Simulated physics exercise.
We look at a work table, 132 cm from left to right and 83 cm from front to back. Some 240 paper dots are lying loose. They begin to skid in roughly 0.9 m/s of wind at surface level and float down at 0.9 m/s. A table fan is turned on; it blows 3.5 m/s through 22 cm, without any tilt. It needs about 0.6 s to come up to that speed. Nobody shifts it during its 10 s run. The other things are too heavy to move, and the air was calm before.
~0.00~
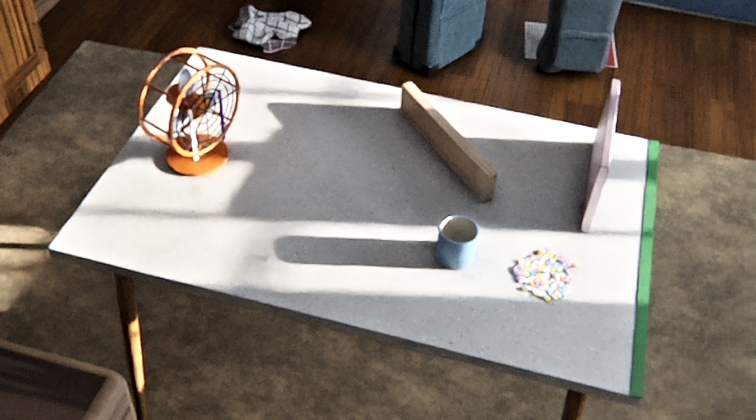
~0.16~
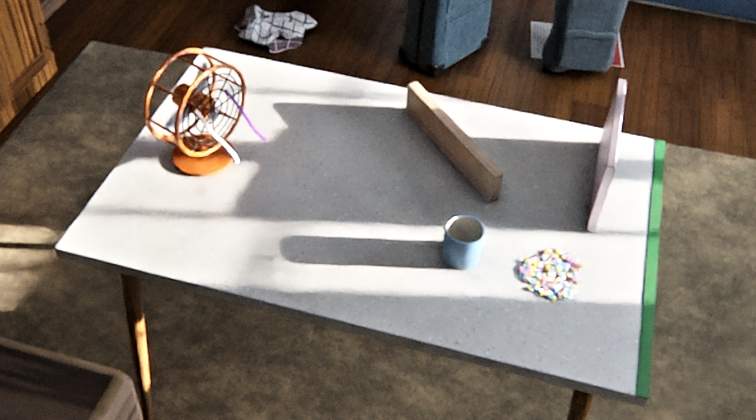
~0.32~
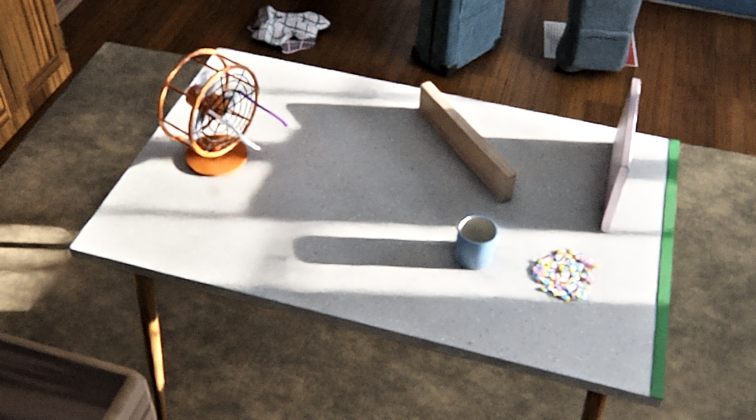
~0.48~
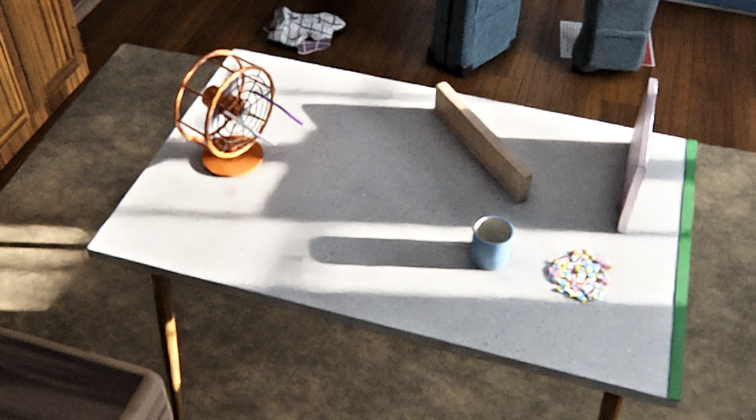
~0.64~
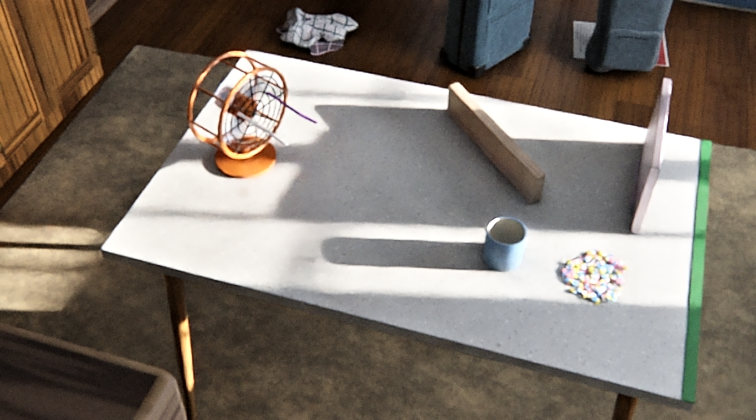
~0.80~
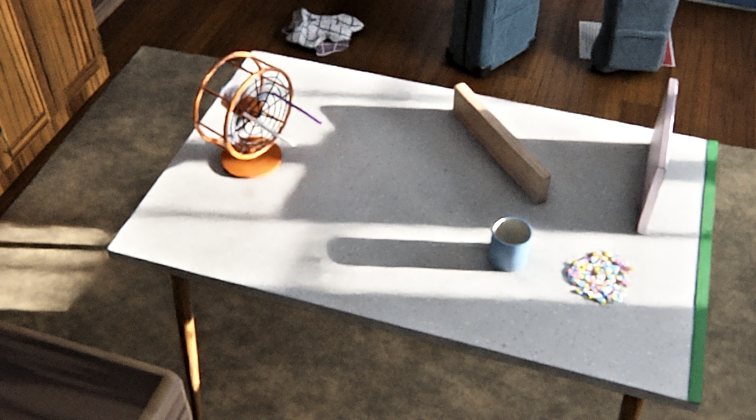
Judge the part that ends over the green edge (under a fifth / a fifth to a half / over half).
Of the paper dots, over half end over the green edge.
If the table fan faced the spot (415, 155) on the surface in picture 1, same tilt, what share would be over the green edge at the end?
Then about 5 %.
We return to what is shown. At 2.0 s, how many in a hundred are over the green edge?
About 50 %.
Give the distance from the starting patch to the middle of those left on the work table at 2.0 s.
Roughly 10 cm.
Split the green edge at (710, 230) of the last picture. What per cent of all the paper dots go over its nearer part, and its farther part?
Some 90 % nearer, 0 % farther.
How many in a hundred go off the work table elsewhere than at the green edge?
About 20 %.
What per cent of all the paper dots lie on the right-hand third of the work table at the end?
About 2 %.
After 2.0 s, 84 % are on the move or not yet settled, 48 % are over the green edge; the middle of those still in play is near (623, 312).
After 3.2 s, 16 % are on the move or not yet settled, 76 % are over the green edge.
After 5.5 s, 4 % are on the move or not yet settled, 78 % are over the green edge.
After 10.0 s, at the end, 79 % are over the green edge.
